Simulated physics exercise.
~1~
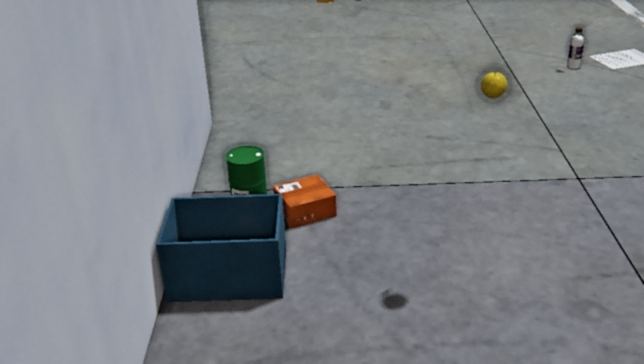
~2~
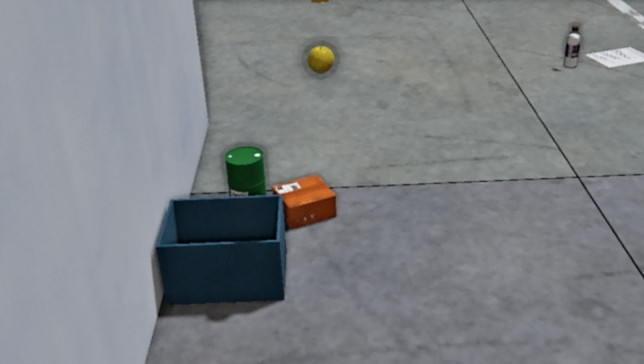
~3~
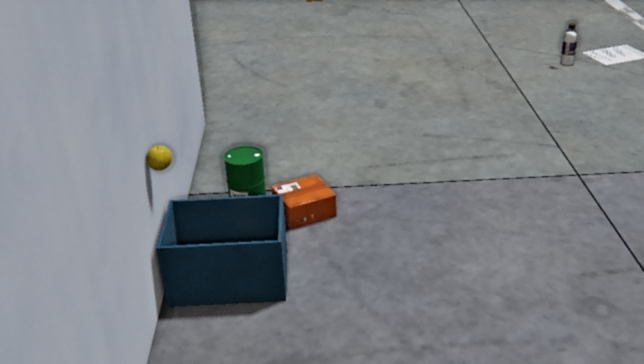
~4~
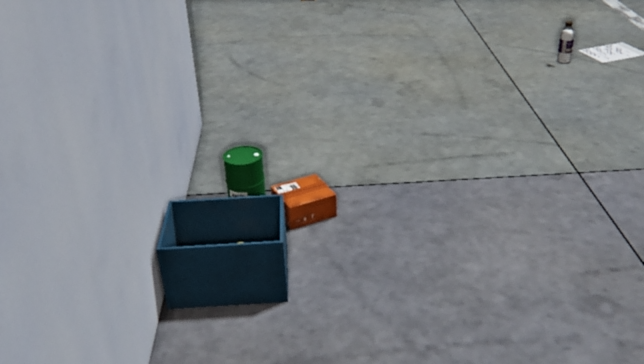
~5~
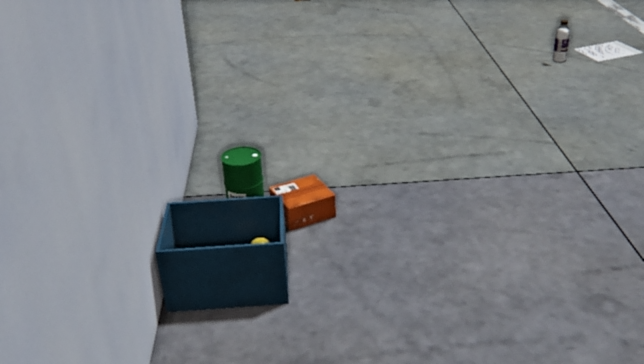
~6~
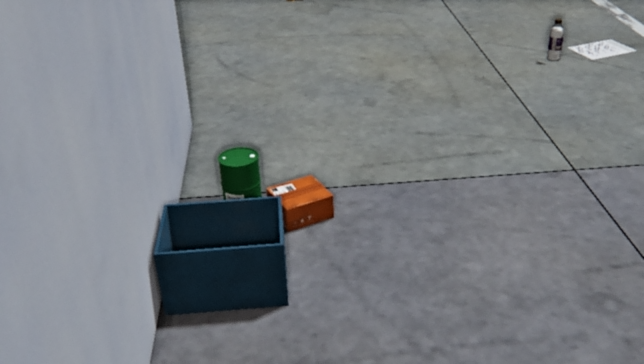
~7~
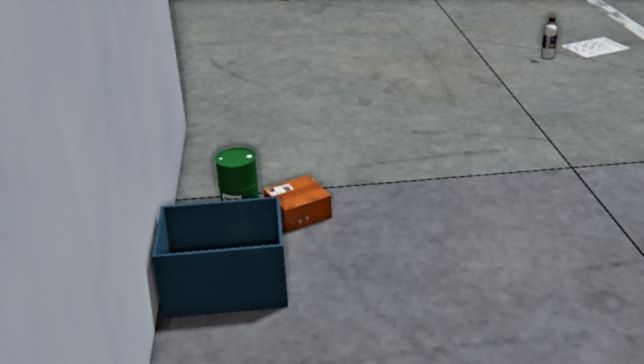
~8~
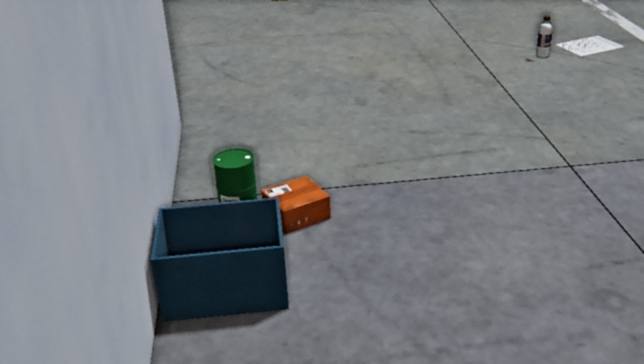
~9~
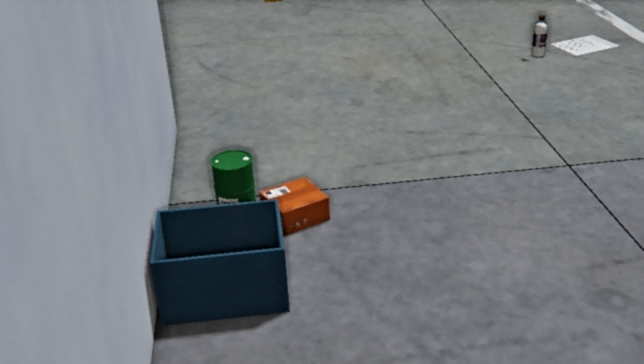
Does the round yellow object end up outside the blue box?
No, it ends up in the box. It drops in after reaching the wall, shows briefly inside, and is not seen coming back out.
